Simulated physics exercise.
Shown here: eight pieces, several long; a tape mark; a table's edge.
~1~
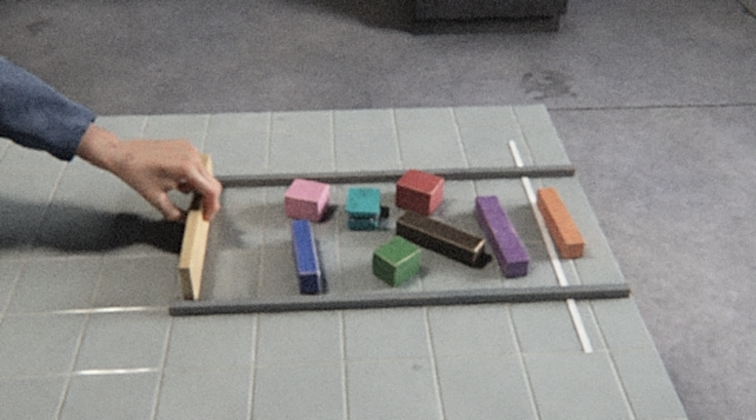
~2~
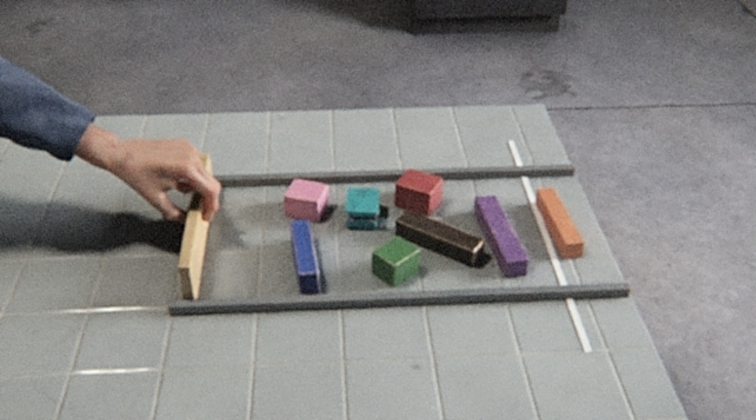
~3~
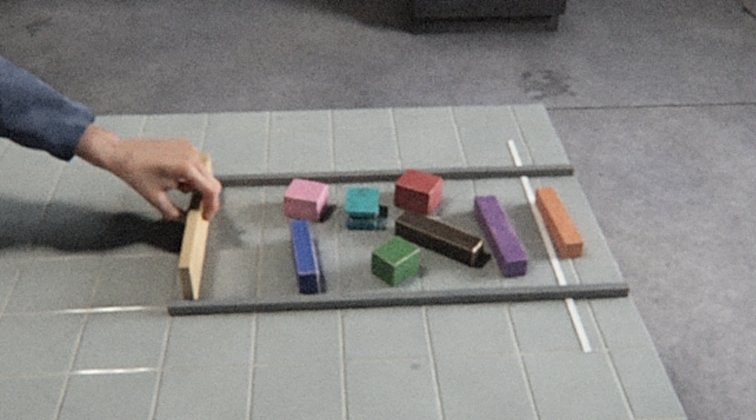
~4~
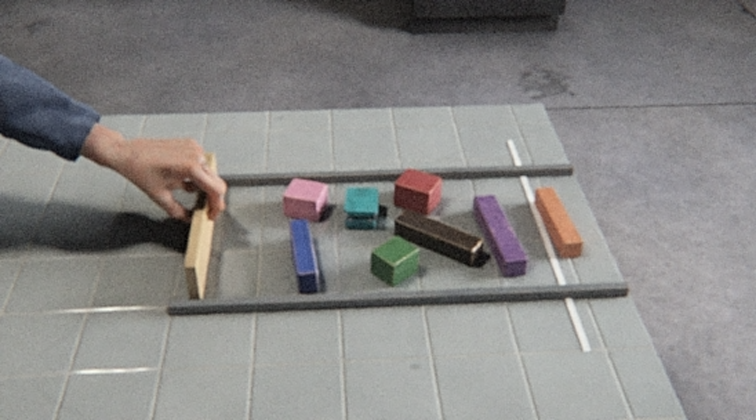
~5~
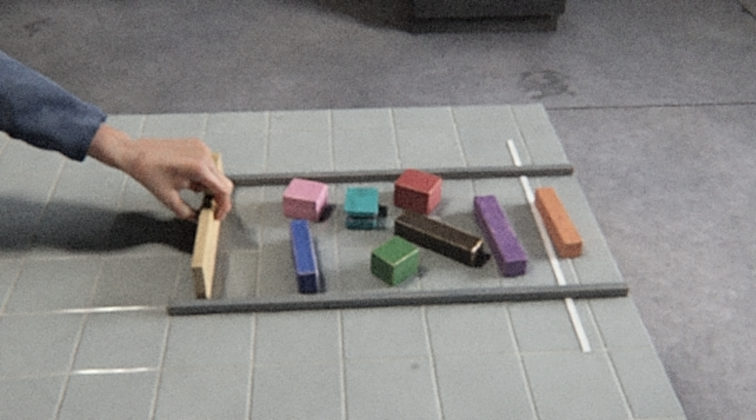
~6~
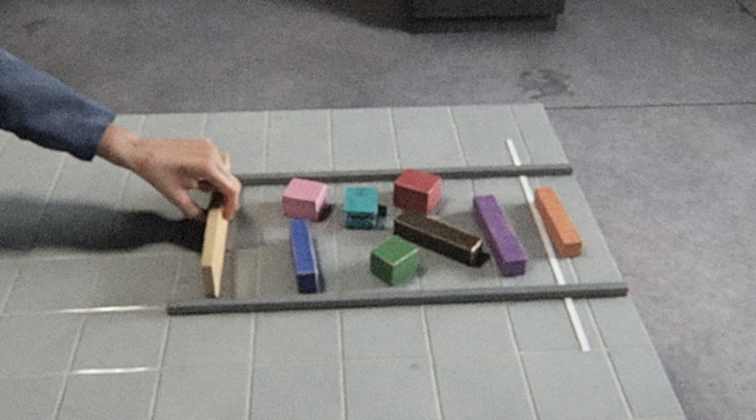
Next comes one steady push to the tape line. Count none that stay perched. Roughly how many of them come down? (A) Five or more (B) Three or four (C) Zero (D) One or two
One or two.
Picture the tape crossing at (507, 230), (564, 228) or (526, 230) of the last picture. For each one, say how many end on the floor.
The counts: 0, 5 and 2.
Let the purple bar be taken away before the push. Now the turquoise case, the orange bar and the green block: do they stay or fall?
Well, the turquoise case is left in place, the orange bar topples off and the green block is left in place.
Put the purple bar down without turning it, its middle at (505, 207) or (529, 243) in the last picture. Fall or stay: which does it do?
First place: It goes off the edge; second place: It goes off the edge.
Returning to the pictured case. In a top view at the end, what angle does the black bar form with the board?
Roughly 40 degrees.
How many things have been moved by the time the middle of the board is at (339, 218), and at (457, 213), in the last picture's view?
Counts: 3 / 8.
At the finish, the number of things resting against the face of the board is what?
So the total is 3.
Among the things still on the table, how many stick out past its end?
You'd get 3.
Soon after, none off yet; orange bar at rest near (557, 221); purple bar at rest near (498, 234); black bar at rest near (437, 237).
After that, none off yet; orange bar at rest near (557, 221); purple bar moving near (509, 233); black bar displaced a little near (475, 245).
And then, none off yet; orange bar displaced a little near (584, 218); purple bar displaced about its own width near (576, 228); black bar displaced about its own width near (560, 242).
In the end, the number that fall off is one or two; gone, purple bar and orange bar.
